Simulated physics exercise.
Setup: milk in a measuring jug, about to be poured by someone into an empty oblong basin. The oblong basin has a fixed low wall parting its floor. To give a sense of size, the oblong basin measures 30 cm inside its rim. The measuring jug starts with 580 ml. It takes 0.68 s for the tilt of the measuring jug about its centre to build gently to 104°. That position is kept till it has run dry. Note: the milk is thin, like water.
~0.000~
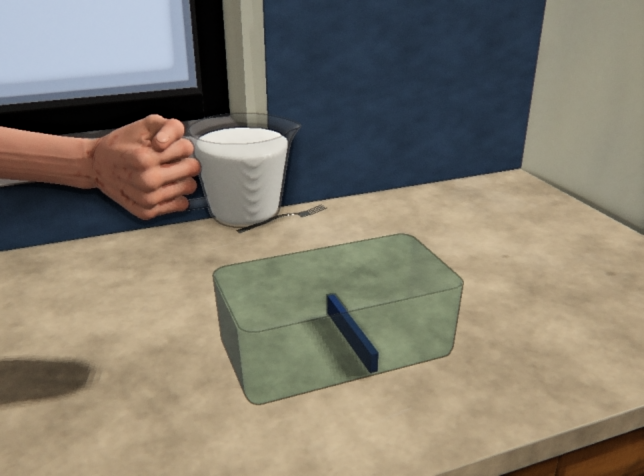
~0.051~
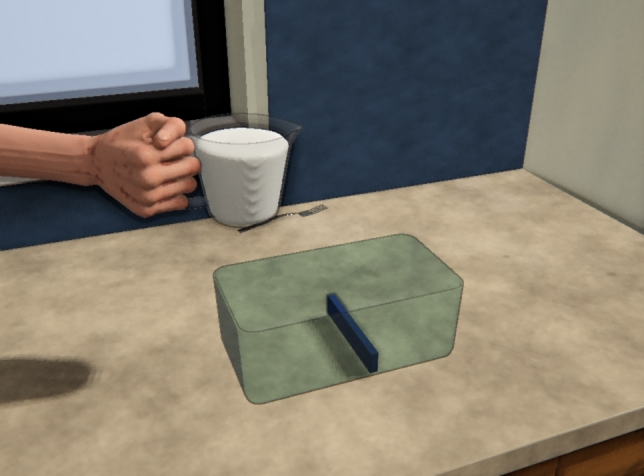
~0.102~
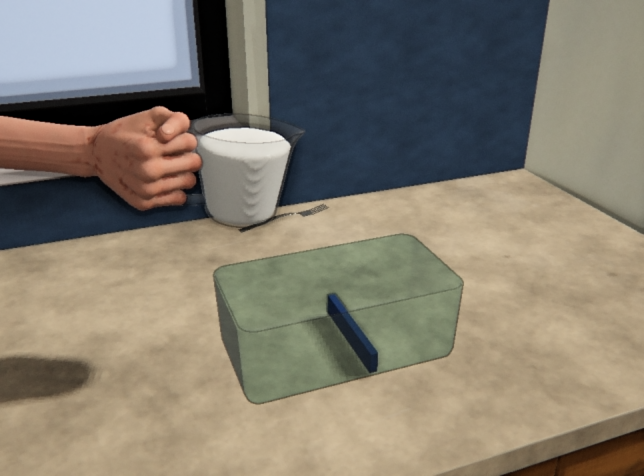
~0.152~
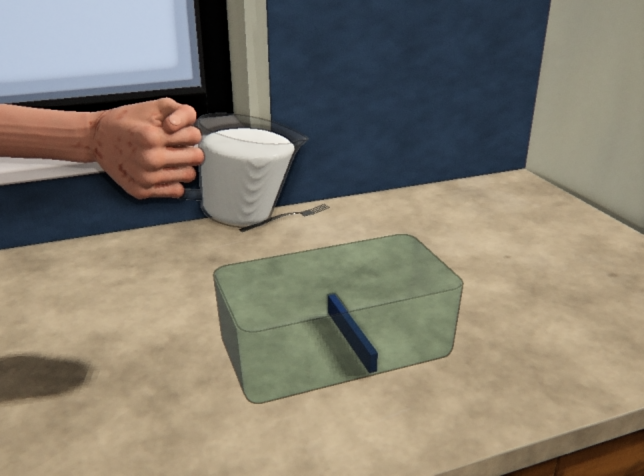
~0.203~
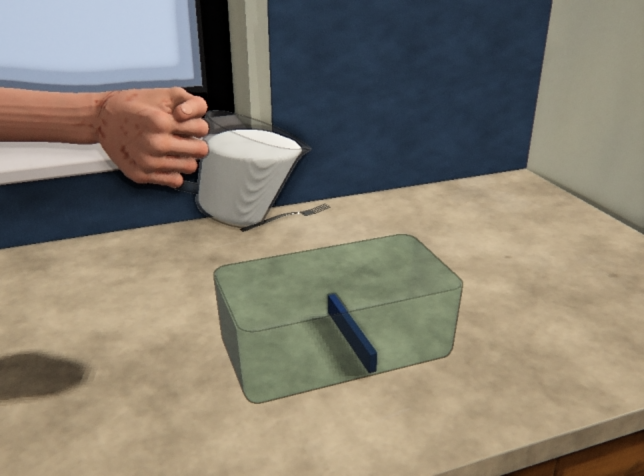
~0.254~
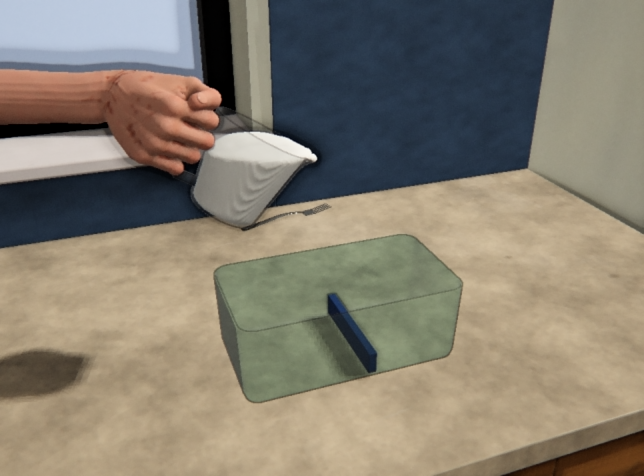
A hand reaching in from the left grips a clear measuring jug of white milk above a mottled beige countertop, seen from slightly above, with a dark blue wall and a window behind. An empty, see-through green oblong basin with a dark blue upright divider sits near the centre. The hand slowly tilts the jug rightward until milk reaches its lip, while the camera stays still.
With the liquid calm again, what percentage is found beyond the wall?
Beyond the wall there is roughly 38 percent.
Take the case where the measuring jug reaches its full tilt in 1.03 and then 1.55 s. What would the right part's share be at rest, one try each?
In order, 55 and 60 per cent.
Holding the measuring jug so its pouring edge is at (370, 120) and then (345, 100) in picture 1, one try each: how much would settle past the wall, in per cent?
In order, 65 and 75 per cent.
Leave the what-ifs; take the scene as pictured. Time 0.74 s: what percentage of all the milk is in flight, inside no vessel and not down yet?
Something like 14 per cent of the total.
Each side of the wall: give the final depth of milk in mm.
I'd say close to 14 mm on the left, close to 12 mm on the right.
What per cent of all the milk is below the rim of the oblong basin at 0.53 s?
Some 22 per cent.
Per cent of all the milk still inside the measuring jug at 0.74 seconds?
What remains is about 6 percent of it all.
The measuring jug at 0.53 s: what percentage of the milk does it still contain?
Some 46 per cent.
By 0.53 s the tilt is 92° and 45 per cent is still to pour, 3 is left of the wall and 18 right of it.
By 0.74 s the tilt is 104° and 6 per cent is still to pour, 44 is left of the wall and 36 right of it.
By 0.95 s the tilt is 104° and 0 per cent is still to pour, 58 is left of the wall and 37 right of it.
By 1.18 s the tilt is 104° and 0 per cent is still to pour, 59 is left of the wall and 38 right of it.
At rest 59 per cent lies left of the wall, 38 right of it and 3 outside.
